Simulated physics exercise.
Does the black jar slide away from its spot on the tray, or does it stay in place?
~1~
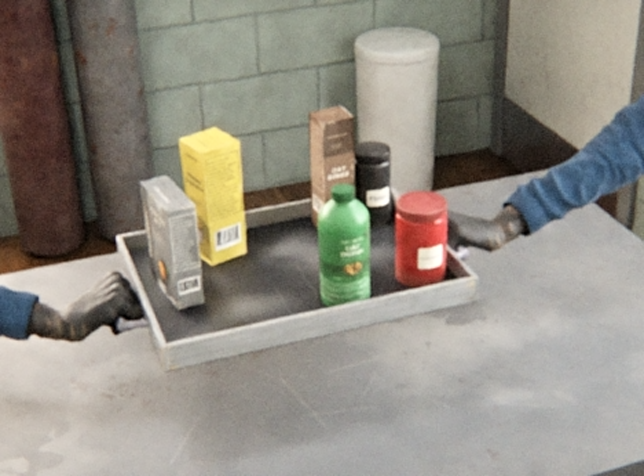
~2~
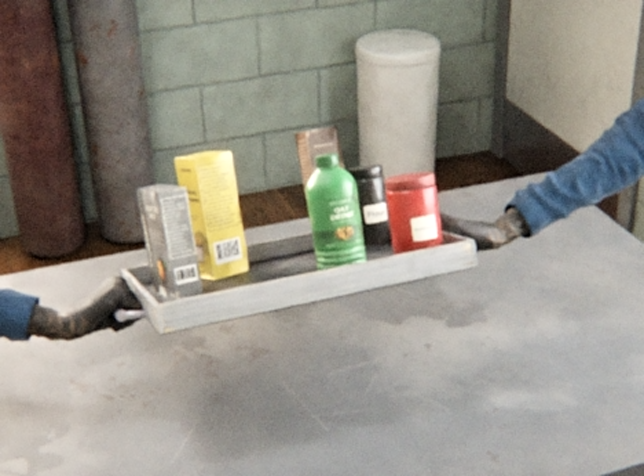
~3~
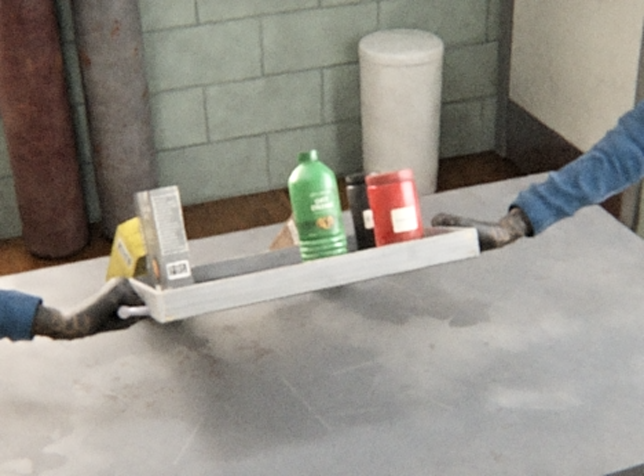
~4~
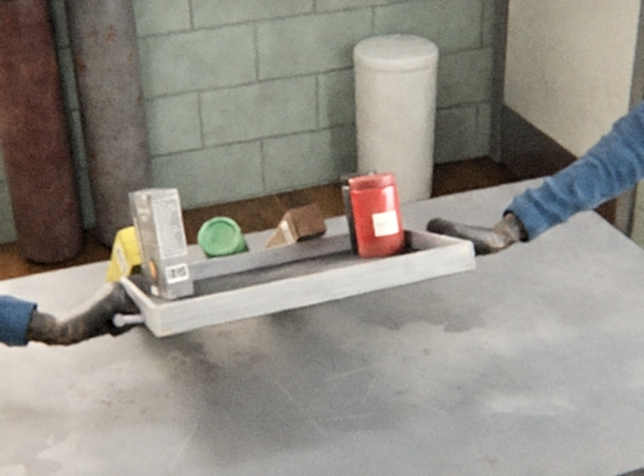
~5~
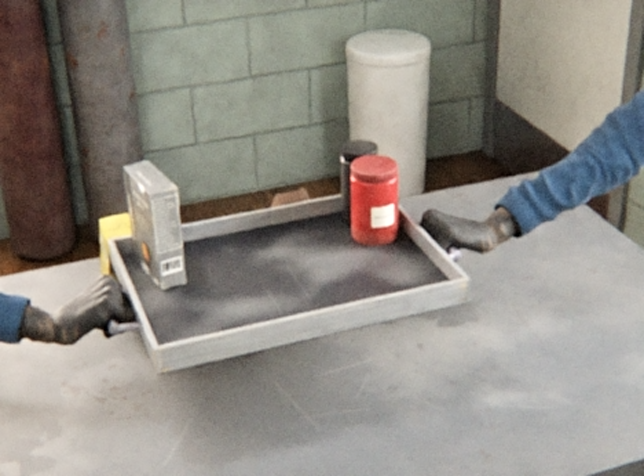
The black jar stays in place, still standing near the far side of the tray when it comes back to level.
A tray held in two gloved hands tipped down at its far side, and the yellow carton, brown carton and then the green bottle went over the far edge before it levelled again, leaving the grey packet, red jar and black jar standing.
